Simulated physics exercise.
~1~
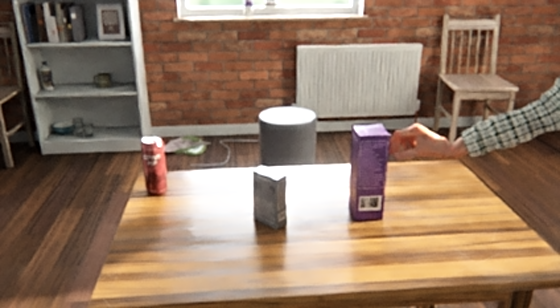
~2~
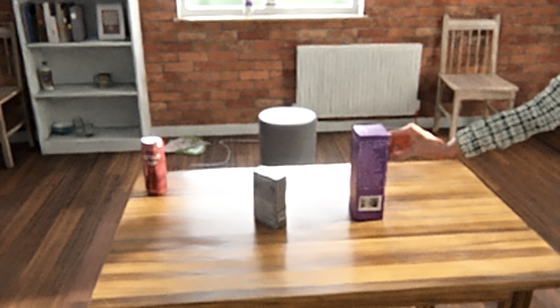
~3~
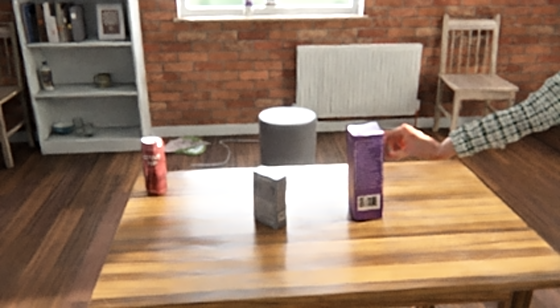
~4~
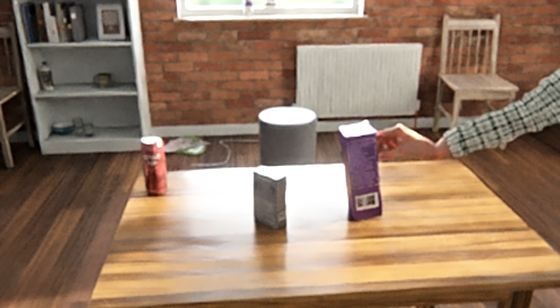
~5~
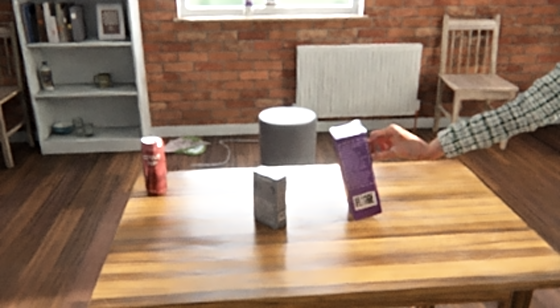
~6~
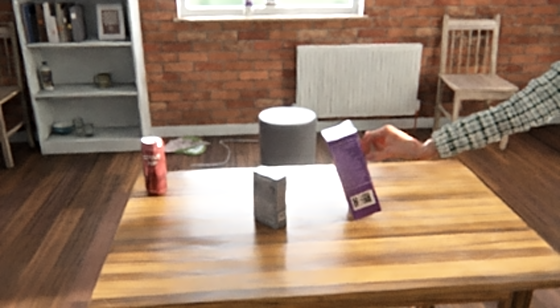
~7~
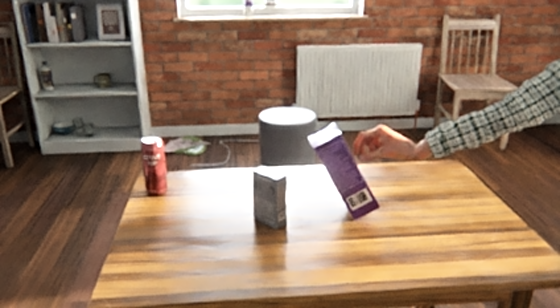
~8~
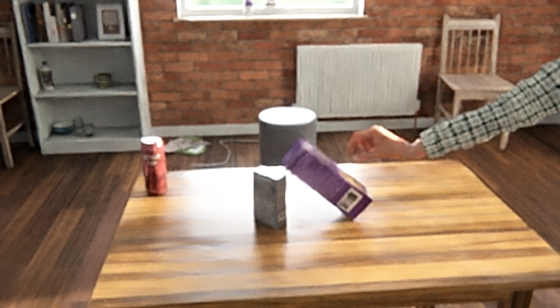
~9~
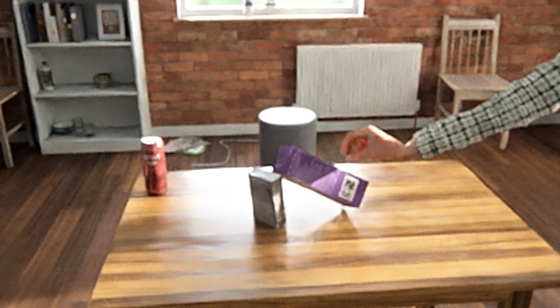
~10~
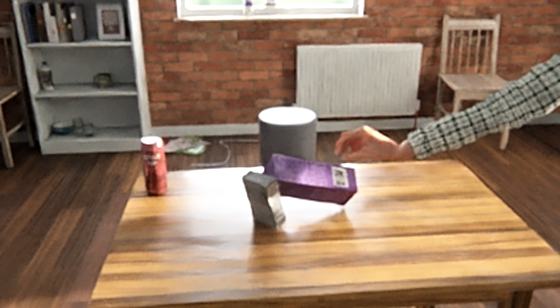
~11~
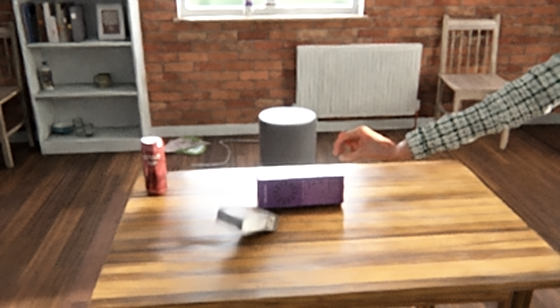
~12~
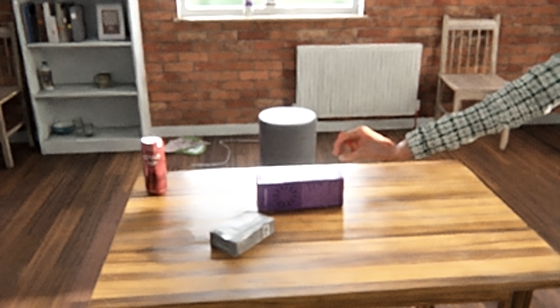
In a brick-walled room, a hand reaches in from the right and tips a tall purple carton leftward on a wooden table. The carton topples against a grey packet, knocking it over, and both end lying on their sides while a red can stays standing at left.
